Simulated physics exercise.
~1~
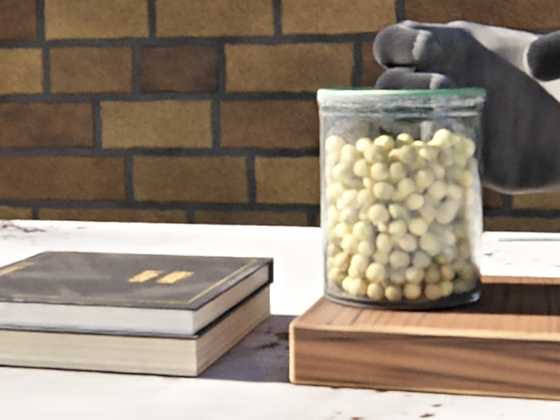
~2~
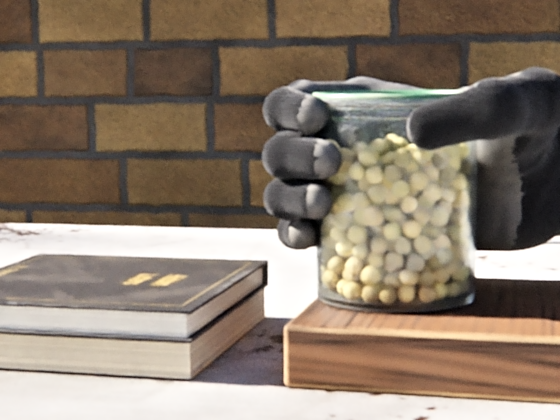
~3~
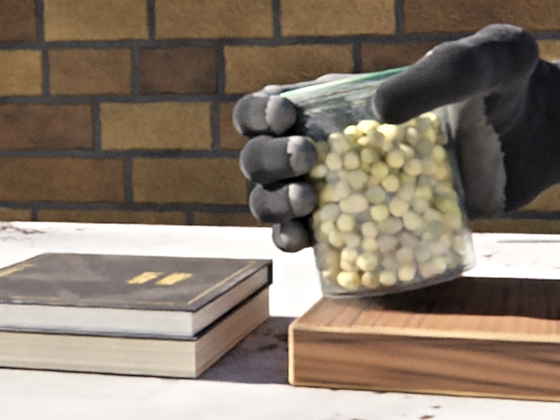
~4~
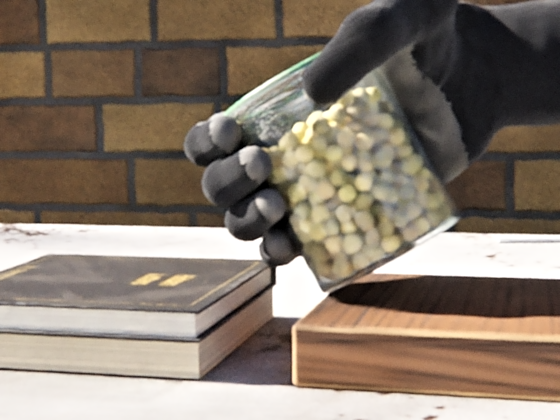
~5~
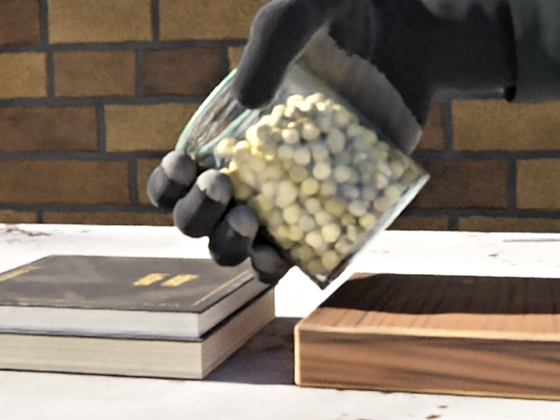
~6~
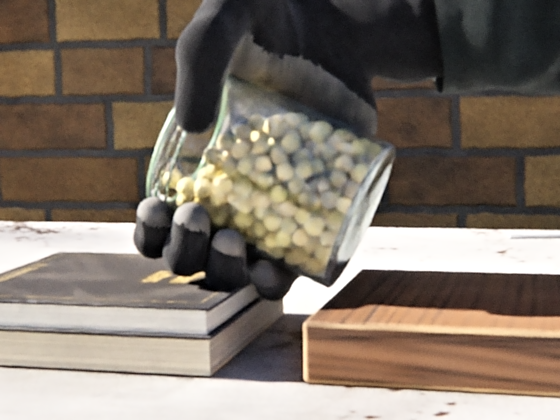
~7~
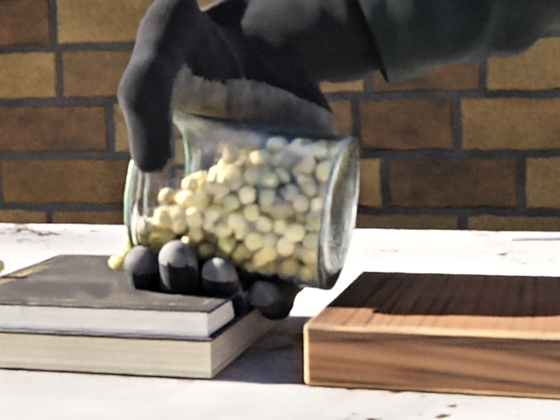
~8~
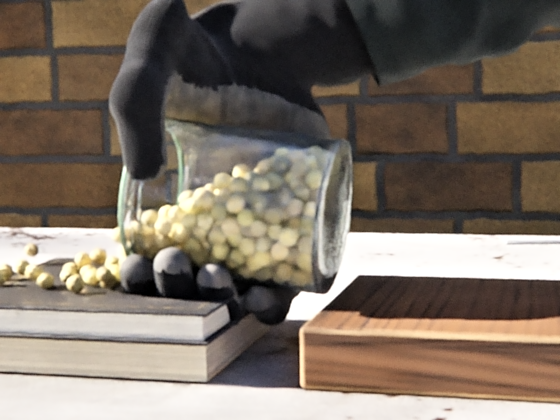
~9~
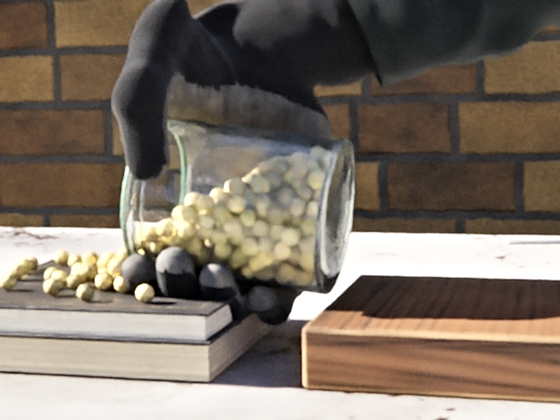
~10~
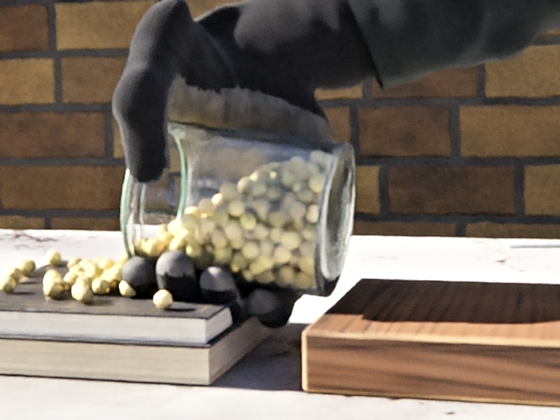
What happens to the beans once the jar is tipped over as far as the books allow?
They start tumbling out of the jar's mouth, and a small part of them ends up on the top book while most stay inside.
On a whitish tabletop before a brown brick wall, seen from the front by a slightly swaying camera, an open glass jar of pale yellow soya beans stands on a wooden block at right. Two stacked books, the upper one dark-covered, lie at left. A dark-gloved hand grips the jar, lifts it off the block and carries it left, tilting its mouth toward the books. The jar tips onto its side and comes down against the books, and beans begin tumbling out. It ends lying nearly flat in the hand's grip, a small cluster of beans scattered on the top cover and most still inside.
